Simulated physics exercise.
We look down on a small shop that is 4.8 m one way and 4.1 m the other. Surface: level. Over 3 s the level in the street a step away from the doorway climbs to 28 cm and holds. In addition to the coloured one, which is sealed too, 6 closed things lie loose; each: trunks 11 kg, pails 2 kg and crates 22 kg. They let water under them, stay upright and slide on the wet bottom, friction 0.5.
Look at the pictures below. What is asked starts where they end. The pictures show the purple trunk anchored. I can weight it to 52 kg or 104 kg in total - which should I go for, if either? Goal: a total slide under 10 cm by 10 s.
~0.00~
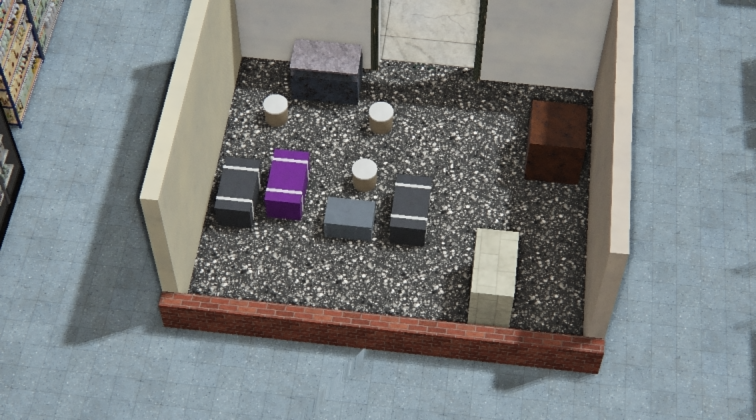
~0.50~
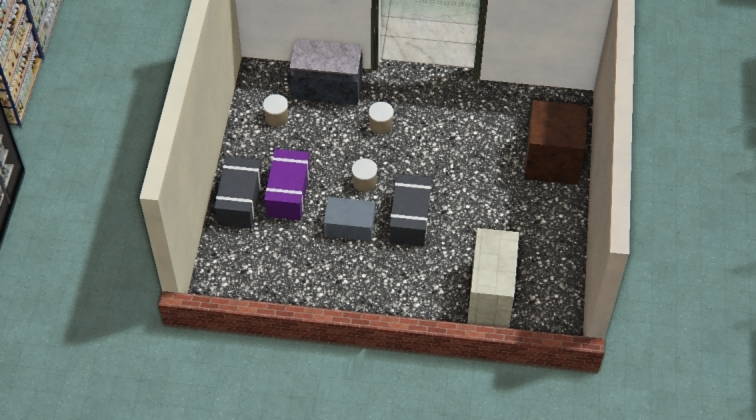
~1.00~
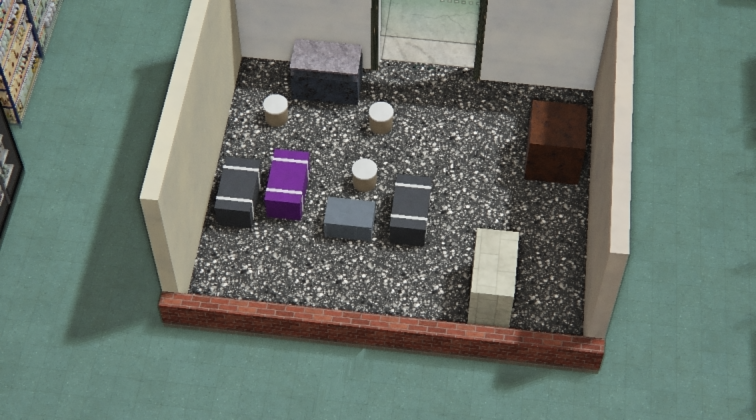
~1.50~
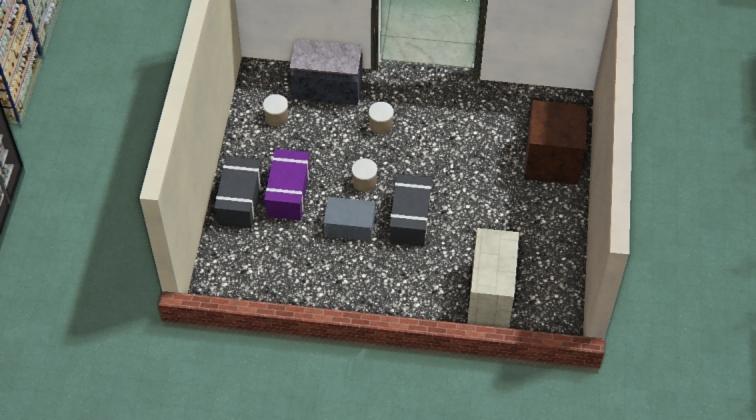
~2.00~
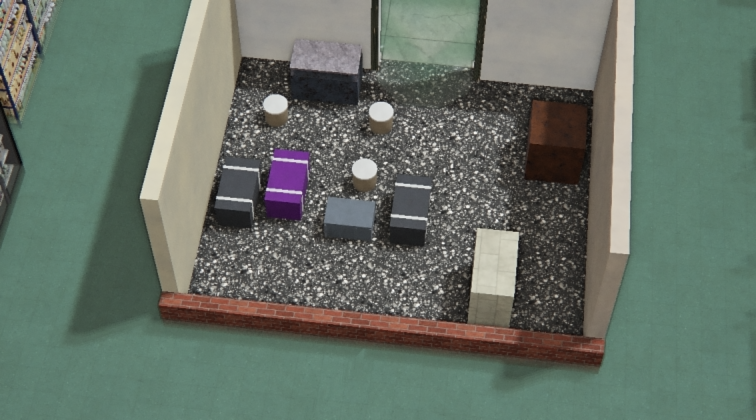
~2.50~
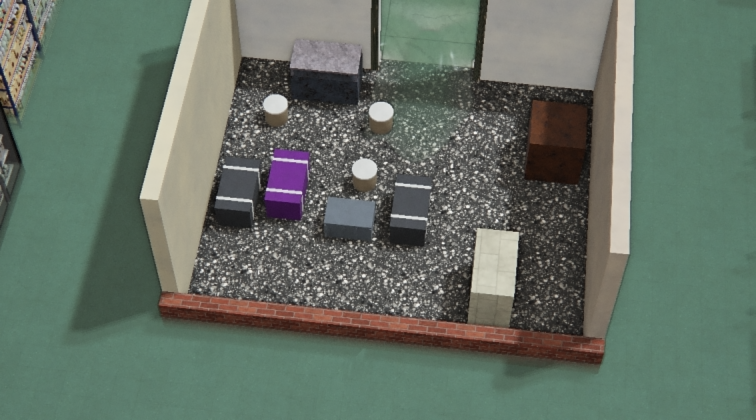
52 kg will do.
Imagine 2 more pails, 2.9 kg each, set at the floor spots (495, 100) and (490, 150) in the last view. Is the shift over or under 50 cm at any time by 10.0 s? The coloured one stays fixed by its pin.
Respectively, not exceeded and exceeded.
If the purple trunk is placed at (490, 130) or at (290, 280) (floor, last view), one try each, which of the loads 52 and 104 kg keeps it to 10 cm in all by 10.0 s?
In order, both loads succeed and heavier load succeeds alone.
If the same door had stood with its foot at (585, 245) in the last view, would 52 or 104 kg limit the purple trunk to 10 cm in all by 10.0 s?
Okay, so only the heavy mass does.
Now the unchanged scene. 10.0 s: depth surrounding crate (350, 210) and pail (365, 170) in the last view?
Close to 12 and 12 centimetres.
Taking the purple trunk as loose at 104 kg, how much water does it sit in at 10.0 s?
About 11 cm.
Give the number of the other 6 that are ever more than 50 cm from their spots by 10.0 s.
I make it 6.
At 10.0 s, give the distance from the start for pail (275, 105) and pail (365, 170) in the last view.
Respectively 80 and 150 centimetres.
After 3.5 s the purple trunk would be 0 cm from its start with 52 kg and 0 cm from its start with 104 kg; 0 cm of water round it then.
After 4.5 s the purple trunk would be 0 cm from its start with 52 kg and 0 cm from its start with 104 kg; 6 cm of water round it then.
After 7.0 s the purple trunk would be 0 cm from its start with 52 kg and 0 cm from its start with 104 kg; 5 cm of water round it then.
After 10.0 s the purple trunk would be 0 cm from its start with 52 kg and 0 cm from its start with 104 kg; 11 cm of water round it then.
